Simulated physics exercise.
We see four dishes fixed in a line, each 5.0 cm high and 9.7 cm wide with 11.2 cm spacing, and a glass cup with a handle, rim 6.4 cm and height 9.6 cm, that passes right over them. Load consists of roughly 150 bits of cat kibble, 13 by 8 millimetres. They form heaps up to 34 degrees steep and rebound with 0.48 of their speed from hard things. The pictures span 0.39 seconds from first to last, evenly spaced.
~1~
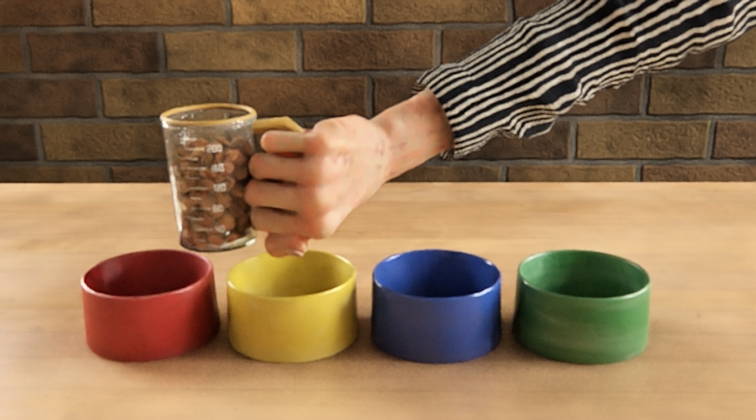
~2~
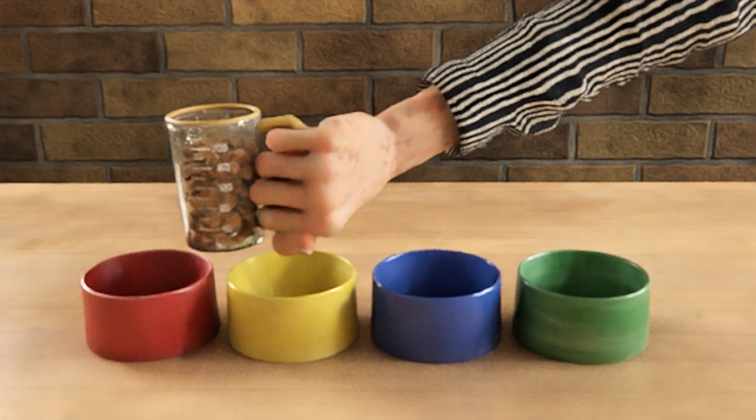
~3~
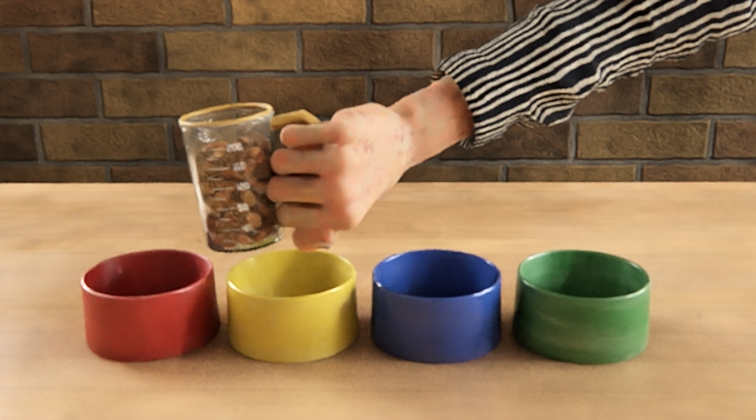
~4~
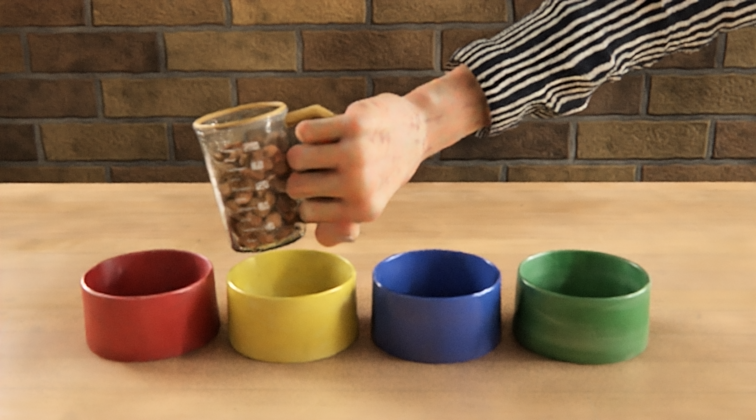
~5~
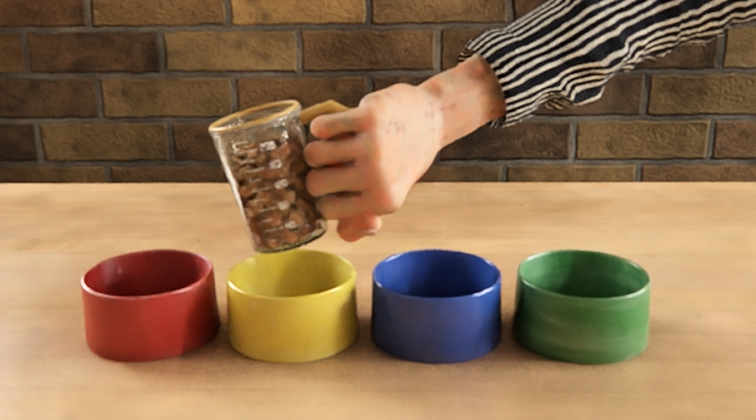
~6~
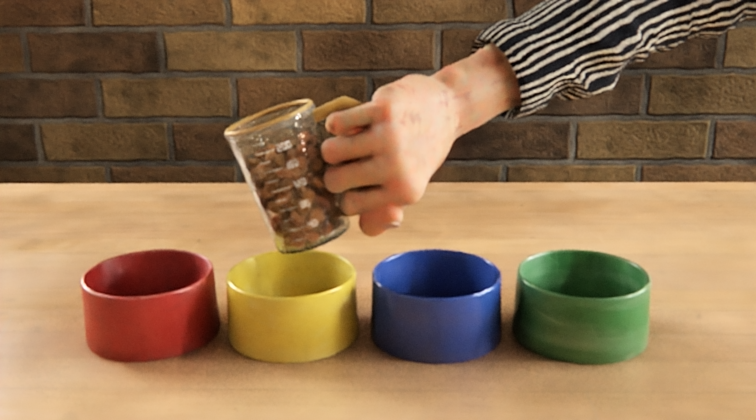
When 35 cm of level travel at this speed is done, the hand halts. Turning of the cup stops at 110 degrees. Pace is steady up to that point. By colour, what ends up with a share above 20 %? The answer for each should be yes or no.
Red dish - no, blue dish - no, green dish - yes, yellow dish - no, counter - no.
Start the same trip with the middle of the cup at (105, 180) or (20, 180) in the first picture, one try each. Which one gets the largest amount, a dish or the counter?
The biggest share goes to counter on the first try and blue on the second.
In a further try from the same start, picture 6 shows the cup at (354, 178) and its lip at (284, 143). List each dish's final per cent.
In the end red holds 0, blue holds 0, green holds 90, yellow holds 0.
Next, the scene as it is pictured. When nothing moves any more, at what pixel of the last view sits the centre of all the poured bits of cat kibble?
Close to pixel (589, 312).
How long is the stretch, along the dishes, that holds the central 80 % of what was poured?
Length: Approx. 6 cm.
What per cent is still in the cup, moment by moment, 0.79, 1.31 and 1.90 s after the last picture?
Roughly 100, then 100, then 70.
Then, 0.79 s after the last picture, tilt 61 degrees; cup holds 100 %.
Then, 1.31 s after the last picture, tilt 89 degrees; cup holds 100 %.
Then, 1.90 s after the last picture, tilt 110 degrees; cup holds 70 %, green 30 %.
In the end, red 0 %, blue 0 %, green 85 %, yellow 0 %, counter 0 %, cup 15 %.
